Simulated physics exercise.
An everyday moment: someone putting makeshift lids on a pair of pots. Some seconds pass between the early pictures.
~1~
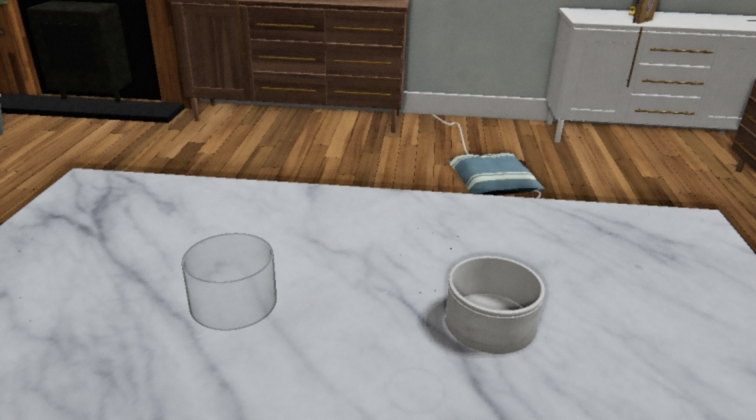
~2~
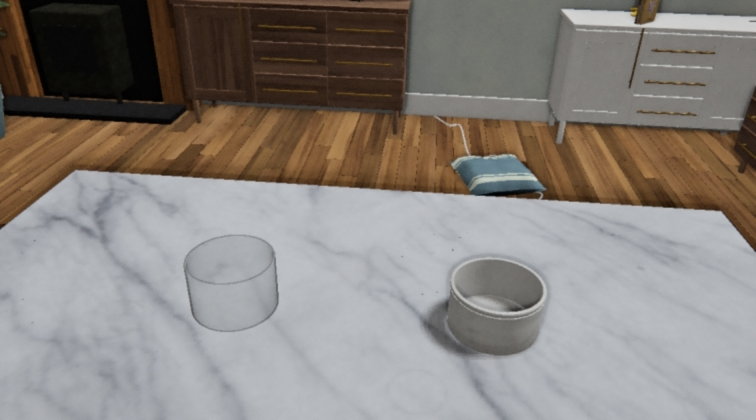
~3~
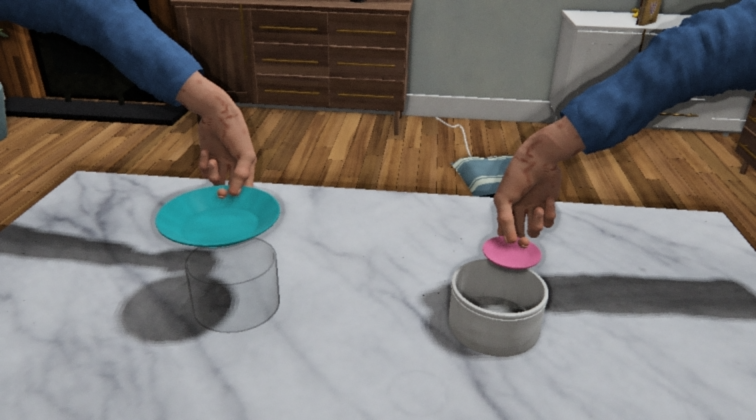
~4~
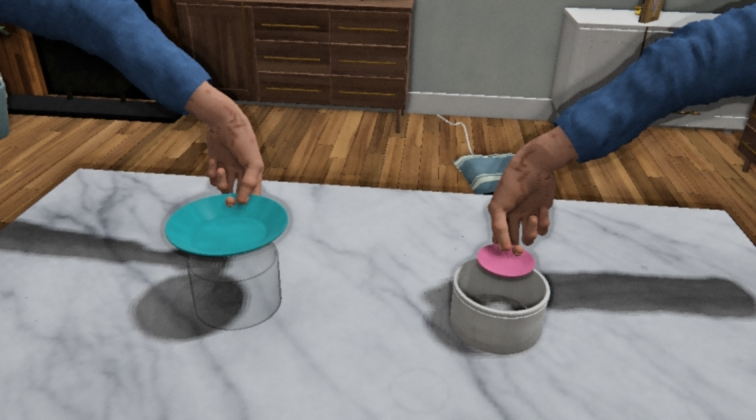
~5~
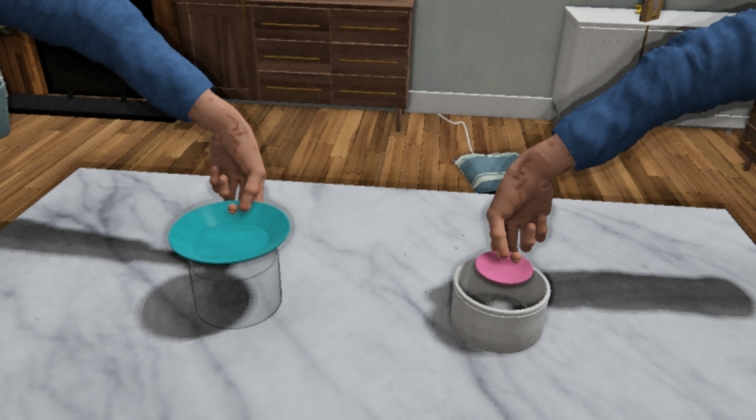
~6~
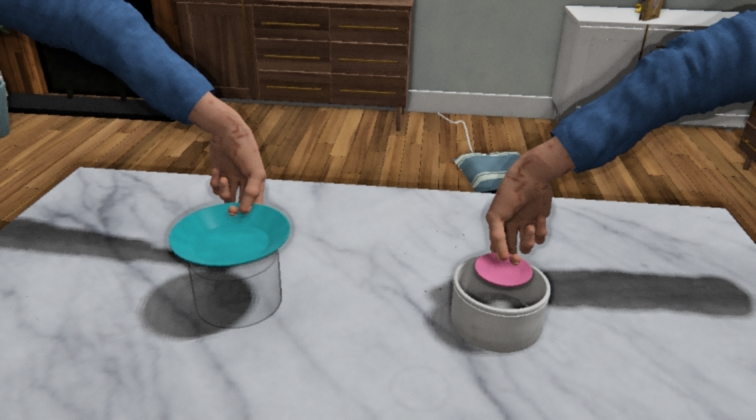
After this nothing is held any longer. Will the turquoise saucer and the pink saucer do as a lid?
Outcome: The turquoise saucer covers the opening; the pink saucer drops inside.
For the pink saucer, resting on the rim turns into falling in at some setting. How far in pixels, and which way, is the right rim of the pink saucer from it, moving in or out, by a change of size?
Roughly 16 pixels right.
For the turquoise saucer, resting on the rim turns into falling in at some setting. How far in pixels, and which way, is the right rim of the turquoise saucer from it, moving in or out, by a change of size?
Some 16 pixels, left.
Then, 0.10 s after the last picture, turquoise saucer sitting on the rim near (233, 248); pink saucer moved a little near (502, 281).
Then, 0.16 s after the last picture, turquoise saucer sitting on the rim near (233, 248); pink saucer falling near (497, 310).
Then, 0.26 s after the last picture, turquoise saucer sitting on the rim near (233, 248); pink saucer falling near (497, 313).
At rest, the turquoise saucer works as a lid, near (233, 248); the pink saucer slips past the rim, near (496, 316).
